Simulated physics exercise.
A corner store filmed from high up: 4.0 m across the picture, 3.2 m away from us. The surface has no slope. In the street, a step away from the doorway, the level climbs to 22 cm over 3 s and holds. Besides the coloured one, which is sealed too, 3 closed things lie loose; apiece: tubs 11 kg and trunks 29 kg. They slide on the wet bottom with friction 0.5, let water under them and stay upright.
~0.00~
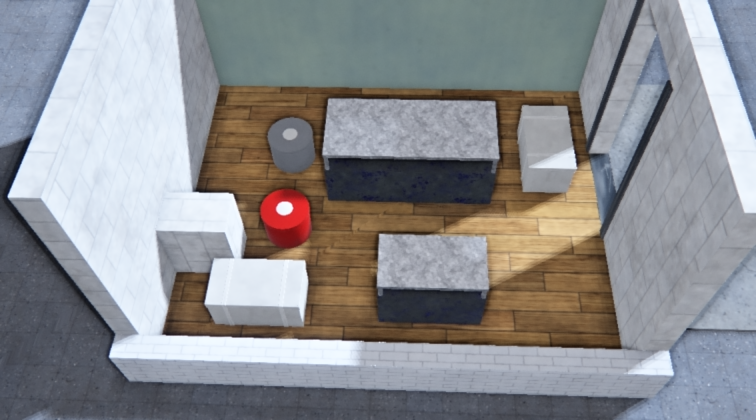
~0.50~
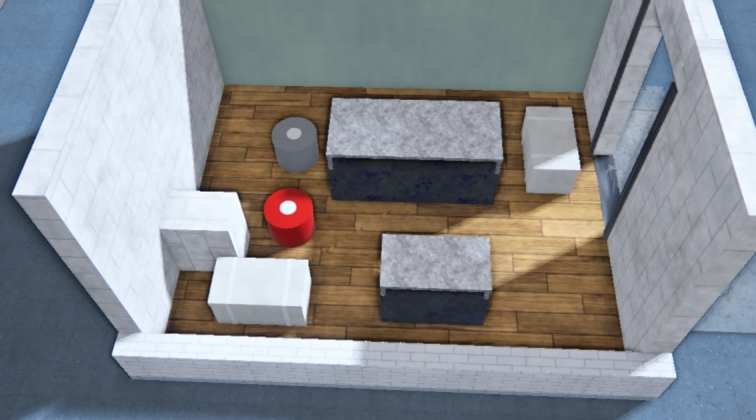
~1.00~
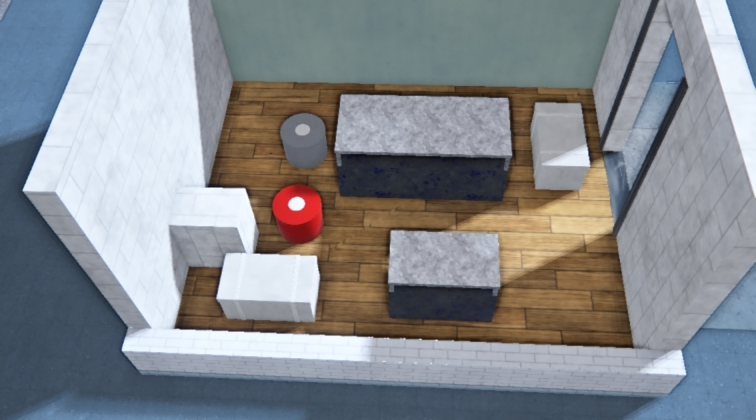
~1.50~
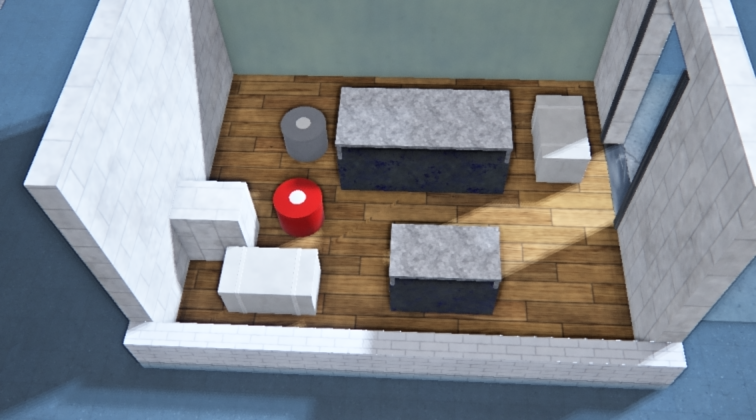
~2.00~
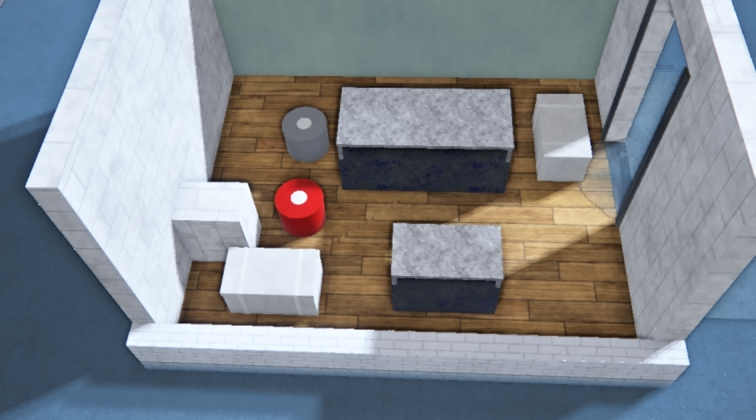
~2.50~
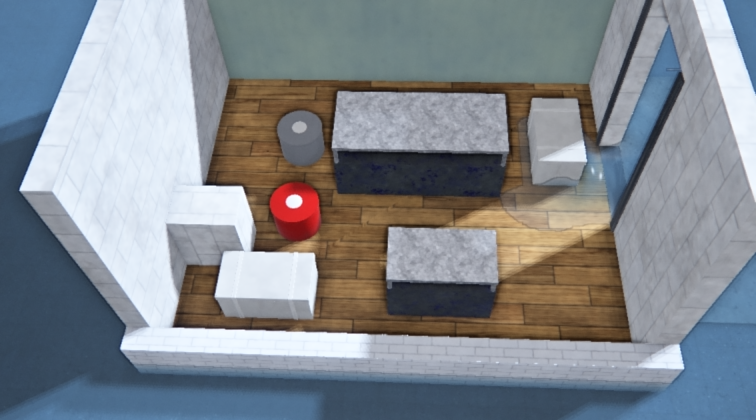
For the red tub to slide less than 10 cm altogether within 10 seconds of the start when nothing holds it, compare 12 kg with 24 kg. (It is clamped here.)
Verdict: Only the higher weight holds it.
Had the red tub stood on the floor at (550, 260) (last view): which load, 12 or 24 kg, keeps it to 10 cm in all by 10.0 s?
It takes the larger.
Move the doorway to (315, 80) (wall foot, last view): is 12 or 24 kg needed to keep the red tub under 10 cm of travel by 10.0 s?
Then neither load is enough.
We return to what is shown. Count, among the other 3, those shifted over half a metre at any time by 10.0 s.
1 of them.
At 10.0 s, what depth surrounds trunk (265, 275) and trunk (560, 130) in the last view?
About 13 and 11 cm.
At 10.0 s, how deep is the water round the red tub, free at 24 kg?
About 11 cm.
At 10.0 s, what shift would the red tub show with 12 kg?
About 100 cm.
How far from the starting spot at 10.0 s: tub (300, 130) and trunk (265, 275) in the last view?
In that order: 30 cm, 30 cm.
After 3.5 s the red tub would be 0 cm from its start with 12 kg and 0 cm from its start with 24 kg; 0 cm of water round it then.
After 4.5 s the red tub would be 0 cm from its start with 12 kg and 0 cm from its start with 24 kg; 3 cm of water round it then.
After 7.0 s the red tub would be 56 cm from its start with 12 kg and 0 cm from its start with 24 kg; 8 cm of water round it then.
After 10.0 s the red tub would be 109 cm from its start with 12 kg and 0 cm from its start with 24 kg; 11 cm of water round it then.
